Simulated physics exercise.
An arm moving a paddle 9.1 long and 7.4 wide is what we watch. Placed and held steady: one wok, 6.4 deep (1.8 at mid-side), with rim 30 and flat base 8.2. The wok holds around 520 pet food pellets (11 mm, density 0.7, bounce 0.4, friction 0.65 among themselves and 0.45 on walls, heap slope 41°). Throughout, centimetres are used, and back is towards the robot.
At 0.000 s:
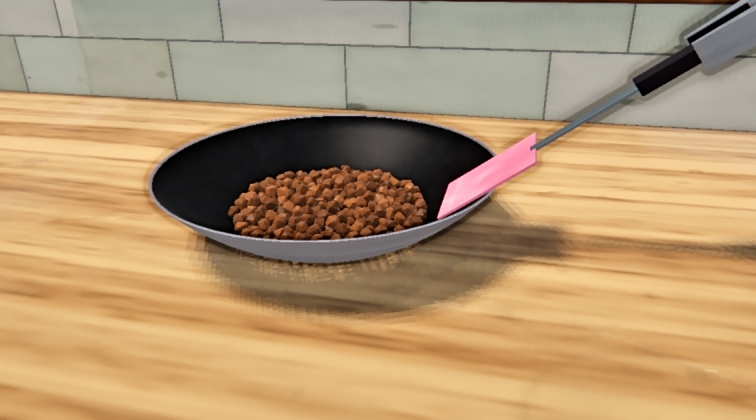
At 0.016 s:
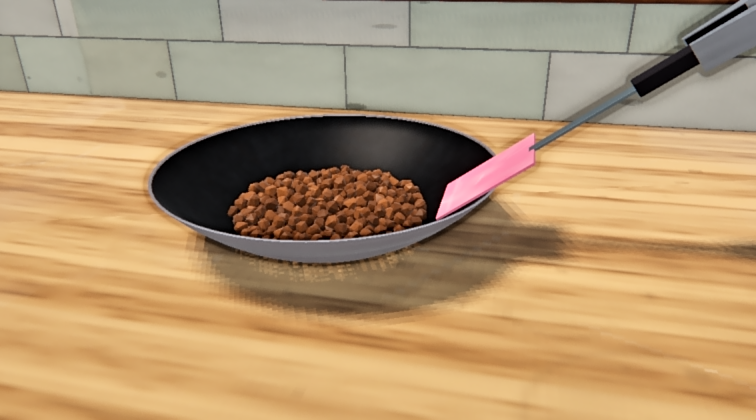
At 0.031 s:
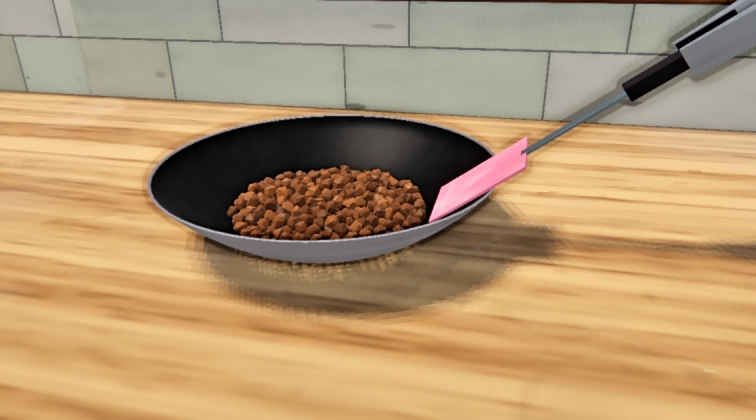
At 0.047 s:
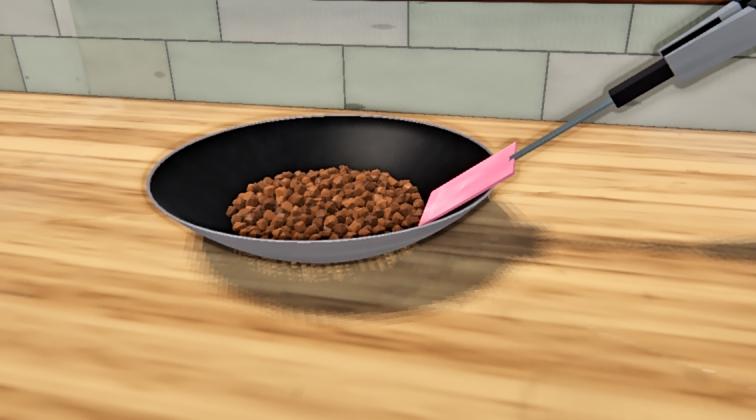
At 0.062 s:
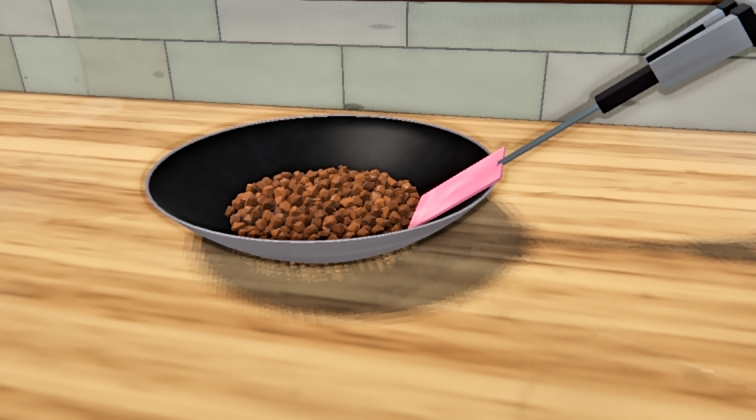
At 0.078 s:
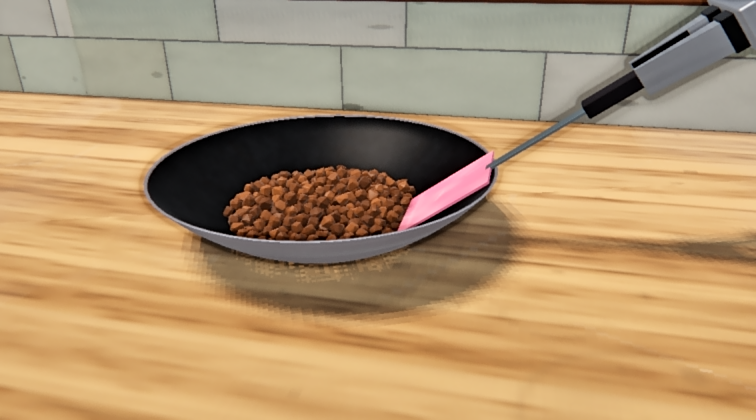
A pink paddle on a grey and black robotic arm slides slowly left and slightly down along the inside right of a black wok, reaching the edge of a heap of brown pellets. The pale-rimmed wok rests on a light wooden counter before grey-green wall tiles, seen from slightly above. The heap's right side shifts very slightly left, while the wok and camera stay still.
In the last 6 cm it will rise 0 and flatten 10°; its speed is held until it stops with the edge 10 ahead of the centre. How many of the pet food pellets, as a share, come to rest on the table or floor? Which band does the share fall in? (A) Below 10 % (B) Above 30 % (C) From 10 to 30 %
Answer: C.
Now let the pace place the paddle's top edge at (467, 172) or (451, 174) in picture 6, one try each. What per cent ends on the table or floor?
Around 30 per cent, then around 35 per cent.
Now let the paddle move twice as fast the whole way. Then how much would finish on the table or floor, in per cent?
30 per cent, about.
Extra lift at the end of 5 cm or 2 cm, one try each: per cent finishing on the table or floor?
15 and 15 %.
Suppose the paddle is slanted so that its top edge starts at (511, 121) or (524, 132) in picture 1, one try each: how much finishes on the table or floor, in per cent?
Close to 20 and 15 percent respectively.
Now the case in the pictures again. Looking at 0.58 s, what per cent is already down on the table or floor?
15 %.
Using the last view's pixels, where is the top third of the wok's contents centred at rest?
I'd say around pixel (212, 158).
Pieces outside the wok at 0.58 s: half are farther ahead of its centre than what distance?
About 20 cm.
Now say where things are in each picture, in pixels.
The first picture shows paddle top edge at (536, 147), sloping 37°; upper third of the load around (330, 196), from x 235 to 420, top at y 170; 520 in the wok.
The second picture shows paddle top edge at (535, 148), sloping 37°; upper third of the load around (330, 196), from x 235 to 420, top at y 170.
The third picture shows paddle top edge at (527, 152), sloping 37°; upper third of the load around (329, 196), from x 235 to 420, top at y 170.
The fourth picture shows paddle top edge at (515, 157), sloping 37°; upper third of the load around (328, 196), from x 230 to 420, top at y 170.
The fifth picture shows paddle top edge at (503, 162), sloping 37°; upper third of the load around (328, 196), from x 230 to 415, top at y 170.
The sixth picture shows paddle top edge at (491, 166), sloping 37°; upper third of the load around (325, 194), from x 230 to 410, top at y 170; 520 in the wok.
By 0.20 s, sloping 37°, highest piece 5 above the table; 520 in the wok.
By 0.32 s, sloping 34°, highest piece 8 above the table; 519 in the wok, 1 on the blade or in flight.
By 0.58 s, sloping 27°, highest piece 8 above the table; 446 in the wok, 72 on the table or floor, 2 on the blade or in flight.
By 1.63 s, sloping 27°, highest piece 8 above the table; 444 in the wok, 76 on the table or floor.
Final count, 444 in the wok, 76 on the table or floor. That is 15 % on the table or floor.
